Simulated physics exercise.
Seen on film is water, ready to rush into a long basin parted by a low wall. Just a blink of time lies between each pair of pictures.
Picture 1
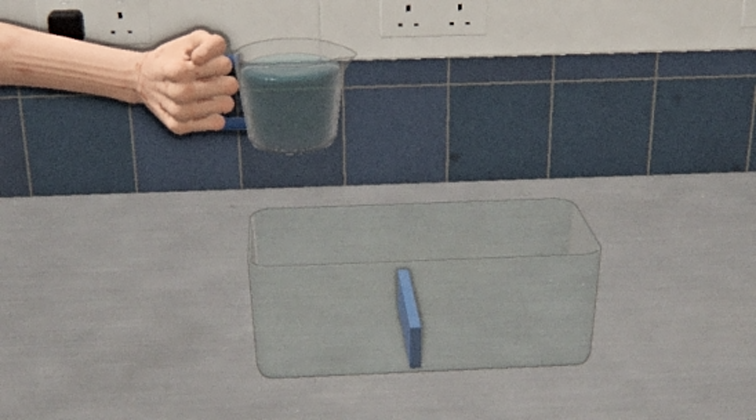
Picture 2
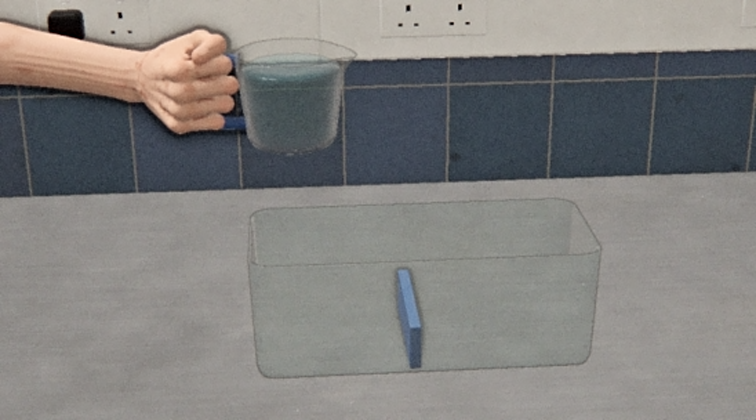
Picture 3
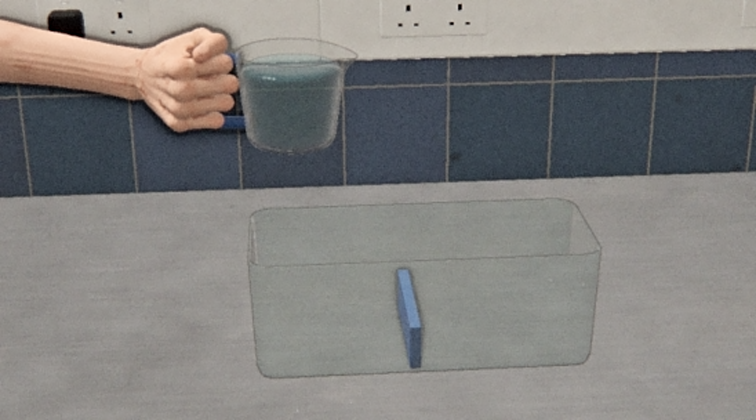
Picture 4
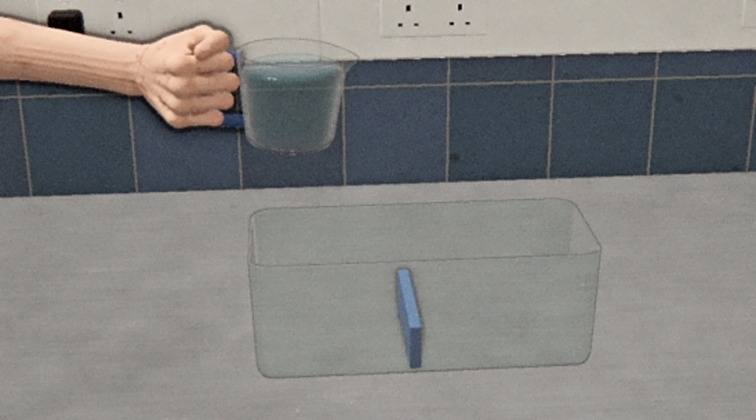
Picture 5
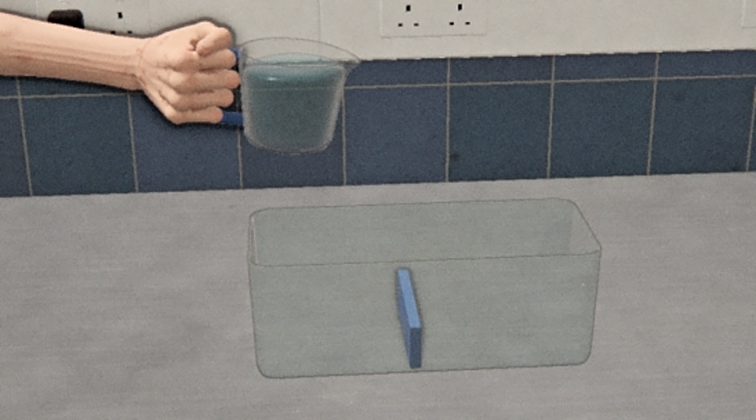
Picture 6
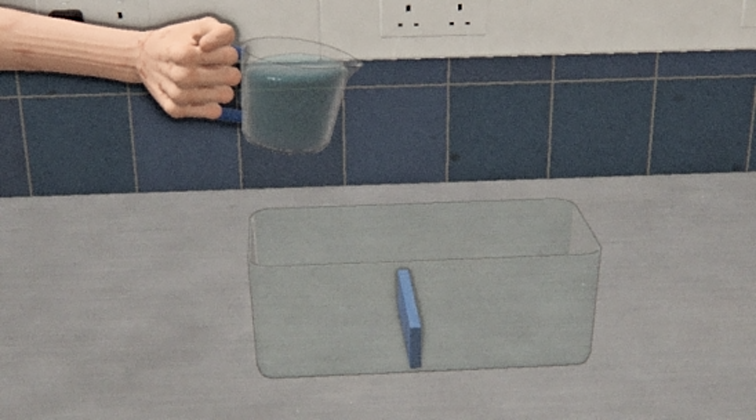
At first, a hand on the left holds a clear jug of bluish water upright and nearly still above a long, clear, empty basin with a low blue wall inside. Then the hand slowly tilts the jug slightly to the right, its rim dipping a little while the water stays inside.
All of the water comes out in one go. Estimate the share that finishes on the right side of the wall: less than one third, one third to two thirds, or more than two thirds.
The right side ends up with more than two thirds.
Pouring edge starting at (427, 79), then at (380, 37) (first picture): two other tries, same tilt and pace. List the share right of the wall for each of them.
Estimate: 95 per cent, then 90 per cent.
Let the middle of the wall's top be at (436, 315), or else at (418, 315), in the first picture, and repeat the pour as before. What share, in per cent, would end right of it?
I'd expect near 45 percent the first time and near 70 percent the next.
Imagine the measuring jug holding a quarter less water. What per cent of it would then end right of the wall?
Estimate: Around 65 per cent.
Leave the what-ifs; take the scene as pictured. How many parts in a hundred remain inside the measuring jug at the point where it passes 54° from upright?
Close to 75 per cent.
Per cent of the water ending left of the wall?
I'd say near 25 in a hundred.
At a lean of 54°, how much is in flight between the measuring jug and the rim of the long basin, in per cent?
20 %.
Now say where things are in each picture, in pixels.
In the first frame, it leans 0°; its right rim is at (357, 53); the water meets the walls at (240, 66) and (341, 63); the long basin's rim runs from (250, 239) to (587, 226); the wall's top is at (409, 298).
In the second frame, it leans 0°; its right rim is at (357, 53); the water meets the walls at (240, 66) and (341, 64).
In the third frame, it leans 1°; its right rim is at (358, 54); the water meets the walls at (241, 66) and (342, 64).
In the fourth frame, it leans 3°; its right rim is at (359, 56); the water meets the walls at (241, 67) and (343, 65).
In the fifth frame, it leans 6°; its right rim is at (361, 59); the water meets the walls at (244, 67) and (346, 64).
In the sixth frame, it leans 9°; its right rim is at (363, 63); the water meets the walls at (246, 67) and (350, 65).
A moment on, the measuring jug is tipped part way and 76 per cent is still to pour, 0 is left of the wall and 6 right of it.
Next, the measuring jug is tipped on its side and 23 per cent is still to pour, 3 is left of the wall and 56 right of it.
Then the measuring jug is tipped on its side and 2 per cent is still to pour, 20 is left of the wall and 76 right of it.
Later the measuring jug is tipped on its side and 0 per cent is still to pour, 23 is left of the wall and 76 right of it.
Finally, 23 per cent lies left of the wall, 76 right of it and 0 outside.
